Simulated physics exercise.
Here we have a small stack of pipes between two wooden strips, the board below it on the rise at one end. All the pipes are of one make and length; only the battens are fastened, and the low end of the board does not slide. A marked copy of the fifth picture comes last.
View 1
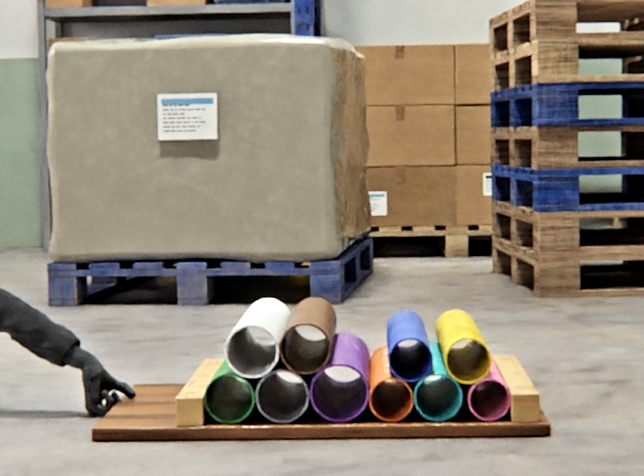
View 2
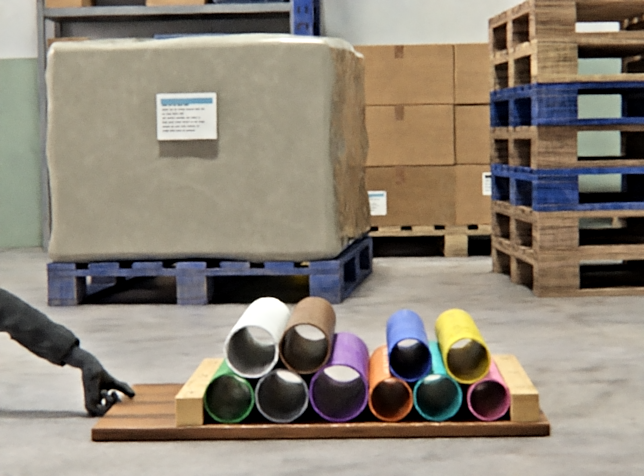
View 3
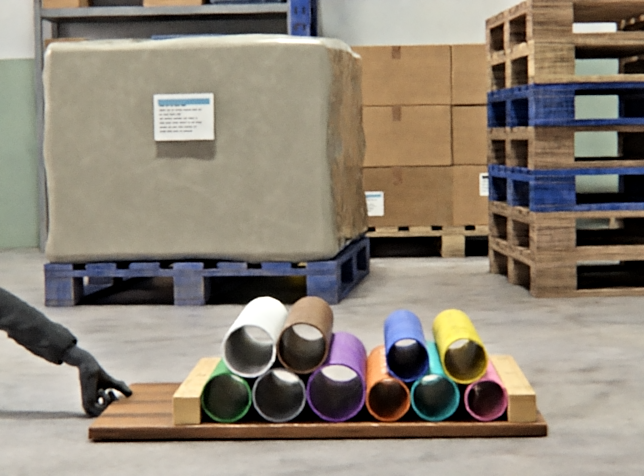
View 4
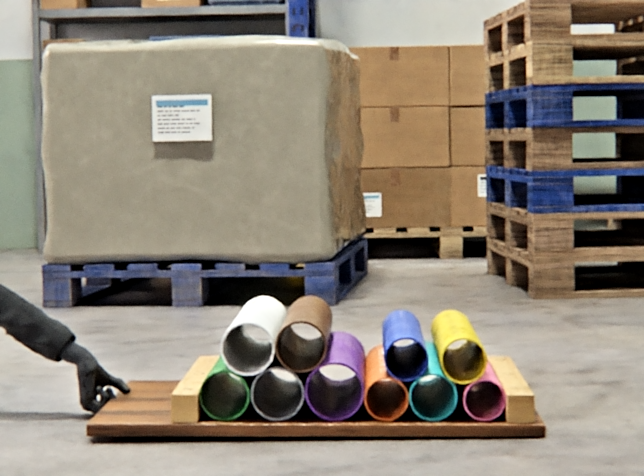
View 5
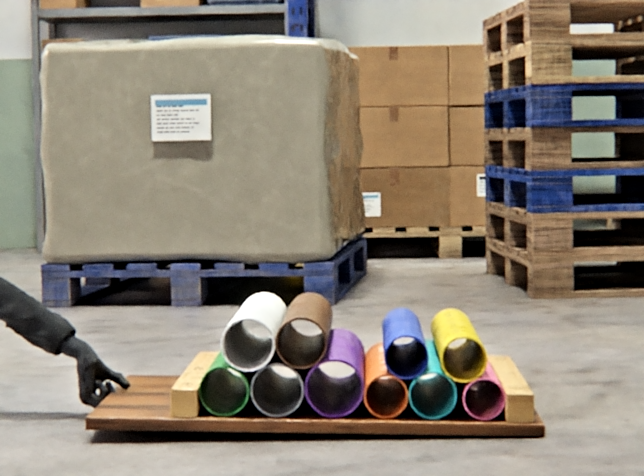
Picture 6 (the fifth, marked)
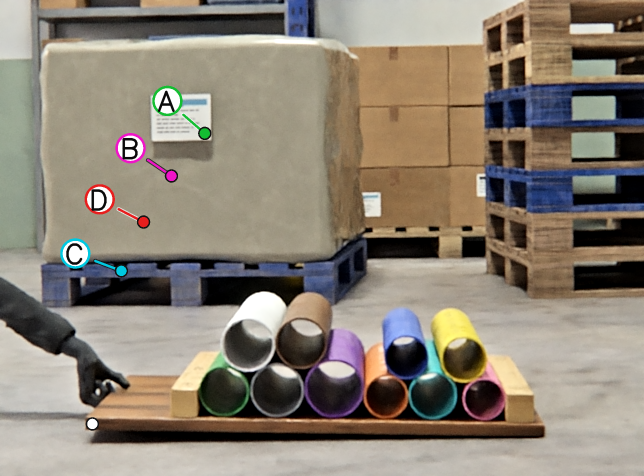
In a warehouse, a dark-gloved hand slightly raising the left end of a wooden board holding stacked colourful pipes between two battens.
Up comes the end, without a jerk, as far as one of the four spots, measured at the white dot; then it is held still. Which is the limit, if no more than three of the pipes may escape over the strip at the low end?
Raise it to D.
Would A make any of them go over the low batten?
Yes, at A.
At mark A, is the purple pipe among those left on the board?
The purple pipe: Yes.
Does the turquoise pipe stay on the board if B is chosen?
Yes.
On the marked copy, A at (205, 133); B at (171, 176); C at (121, 271); D at (144, 222); the white dot at (93, 424).
Taking D. A third of the way, board at 17°.
Two thirds of the way, board at 28°.
When it is over, board at 28°, one over the low batten (yellow).
As for the rest, A four over the low batten (blue, white, brown, yellow); B four over the low batten (blue, white, brown, yellow); C none over the low batten.
